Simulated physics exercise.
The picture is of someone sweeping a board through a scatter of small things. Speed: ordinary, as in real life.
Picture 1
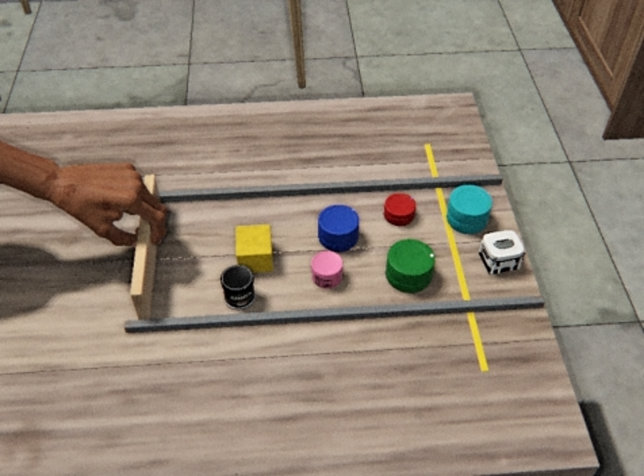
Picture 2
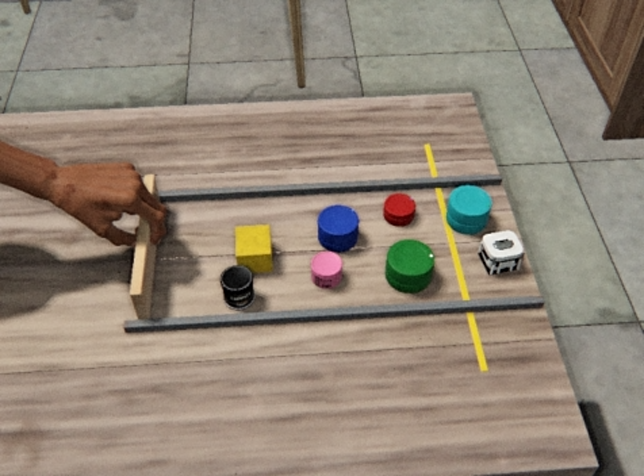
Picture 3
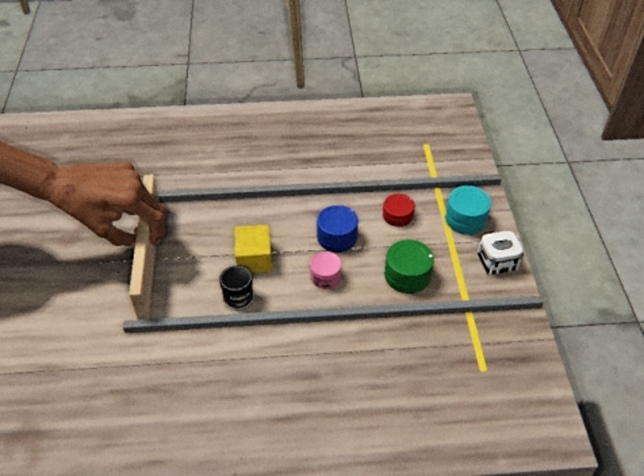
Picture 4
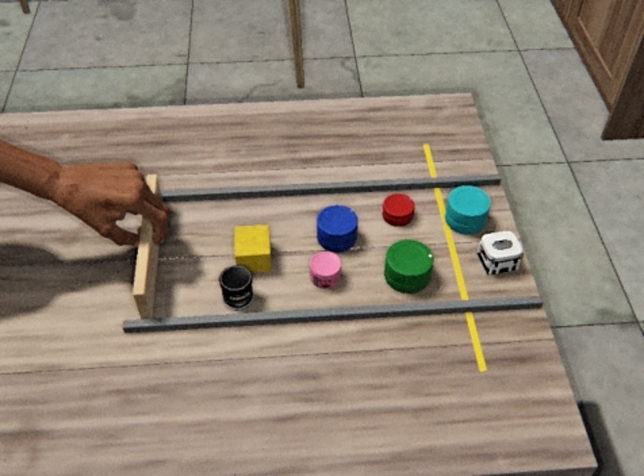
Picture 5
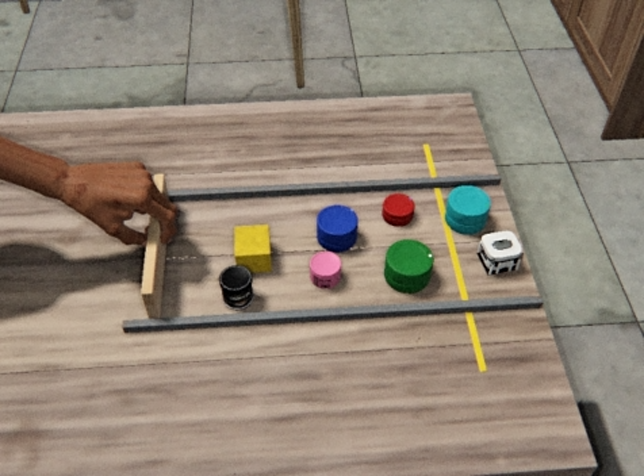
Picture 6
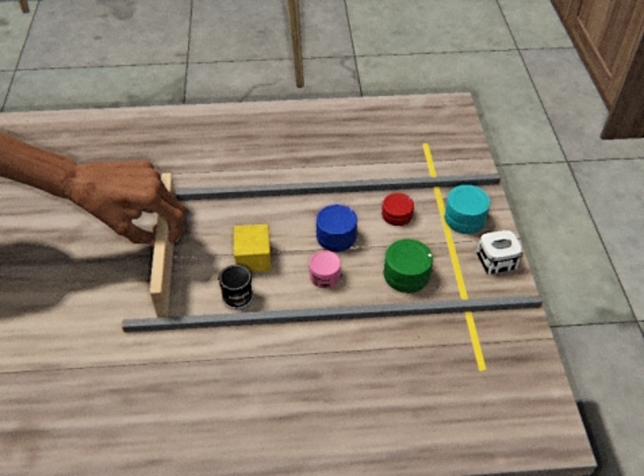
On a wooden table between two dark rails, a hand holds an upright board left of scattered small, colourful objects and a yellow line; the board stays still at first, then the hand slides it slightly right.
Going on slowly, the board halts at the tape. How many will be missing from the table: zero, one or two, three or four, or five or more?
The push is going to clear one or two off the end.
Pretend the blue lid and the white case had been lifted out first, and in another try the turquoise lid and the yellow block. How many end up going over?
In order, the numbers are 0 and 1.
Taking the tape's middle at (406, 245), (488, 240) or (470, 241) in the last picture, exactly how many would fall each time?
So, one try after another, the floor gets 0, then 4, then 3.
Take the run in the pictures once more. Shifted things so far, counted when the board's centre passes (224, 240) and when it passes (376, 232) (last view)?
Counts: 1 and 6.
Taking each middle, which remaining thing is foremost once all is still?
The one you want is the green lid.
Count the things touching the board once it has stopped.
The figure is 3.
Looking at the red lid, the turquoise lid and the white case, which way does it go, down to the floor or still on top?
The red lid remains up, the turquoise lid is lost, the white case comes down.
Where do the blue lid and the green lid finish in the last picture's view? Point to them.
First: About (485, 207); second: About (512, 239).
Soon after, none off yet; white case at rest near (499, 252); turquoise lid at rest near (467, 209); red lid at rest near (398, 210).
After that, none off yet; white case at rest near (499, 252); turquoise lid at rest near (467, 209); red lid moving near (403, 207).
And then, none off yet; white case displaced a little near (513, 249); turquoise lid displaced a little near (486, 204); red lid displaced about its own width near (424, 196).
In the end, the number that fall off is one or two; gone, turquoise lid and white case.
